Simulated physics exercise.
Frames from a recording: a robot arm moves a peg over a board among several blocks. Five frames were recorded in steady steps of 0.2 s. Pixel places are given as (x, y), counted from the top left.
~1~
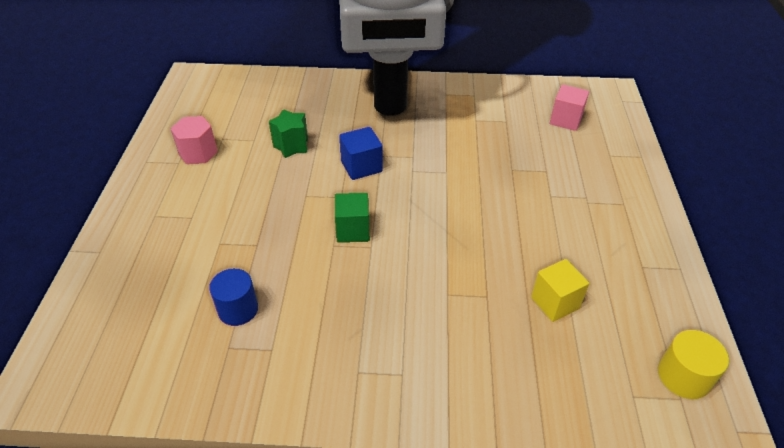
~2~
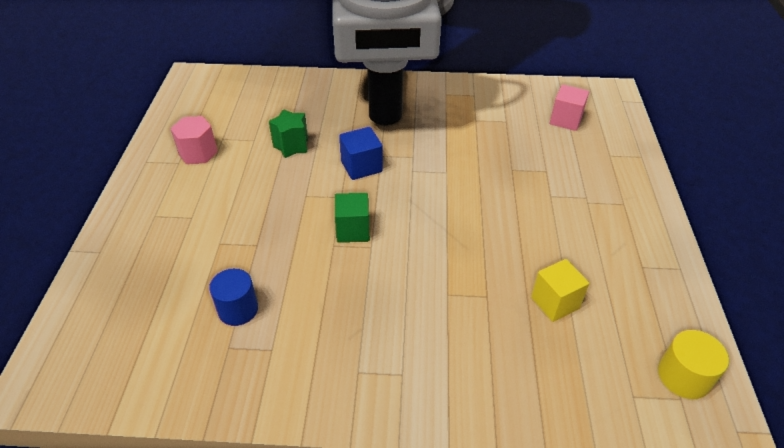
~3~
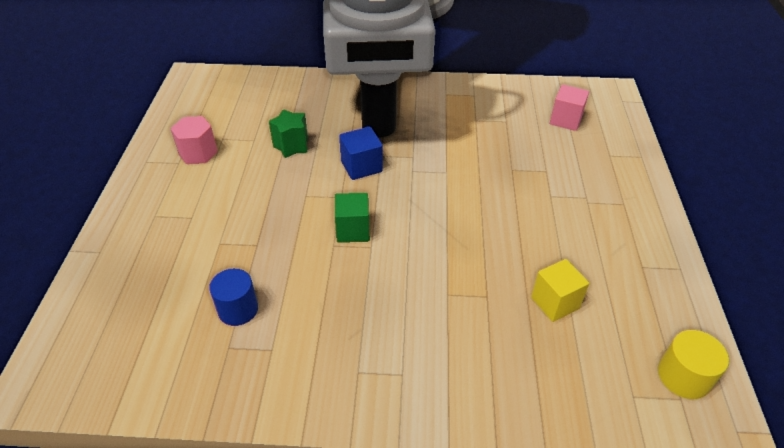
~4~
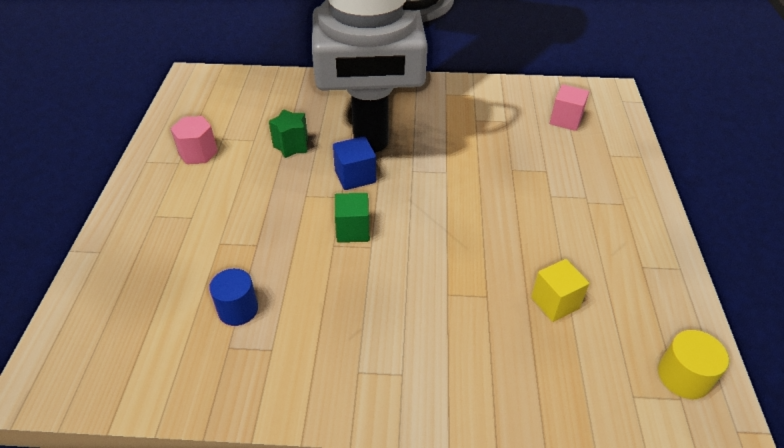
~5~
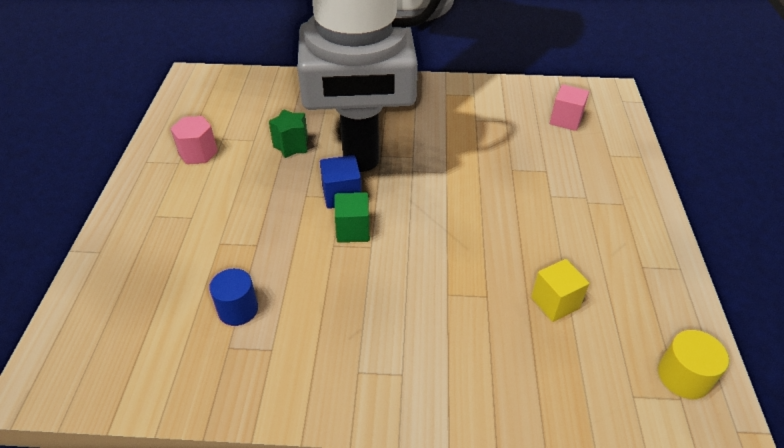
The clip opens on a wooden board scattered with colorful blocks, a robot arm holding a black peg near the far edge. The peg moves toward the viewer and slightly left, reaches the blue cube, and pushes it a short way up close to the green cube, while the other blocks stay still.
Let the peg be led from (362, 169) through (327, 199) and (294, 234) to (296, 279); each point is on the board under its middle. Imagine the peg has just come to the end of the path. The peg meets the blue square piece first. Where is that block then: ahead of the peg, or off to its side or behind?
Still in front.
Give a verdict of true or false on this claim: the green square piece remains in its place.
False
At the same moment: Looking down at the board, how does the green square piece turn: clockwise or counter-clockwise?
From overhead, anticlockwise.
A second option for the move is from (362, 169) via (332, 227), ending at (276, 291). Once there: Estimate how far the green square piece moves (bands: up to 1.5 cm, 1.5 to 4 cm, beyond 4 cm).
Travels 1.5 to 4 cm.
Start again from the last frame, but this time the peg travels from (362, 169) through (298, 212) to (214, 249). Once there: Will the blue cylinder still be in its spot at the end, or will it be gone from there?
The blue cylinder will stay where it is.
The first path, step by step. One third of the way, peg at (326, 190); blue square piece at (307, 203), turned 15° anticlockwise; green square piece at (350, 212), turned 45° anticlockwise.
Two thirds of the way, peg at (292, 226); blue square piece at (292, 241), turned 65° anticlockwise; green square piece at (350, 213), turned 55° anticlockwise.
At the end, peg at (295, 270); blue cylinder unmoved; blue square piece at (310, 283), turned 105° anticlockwise; green square piece at (350, 213), turned 55° anticlockwise.
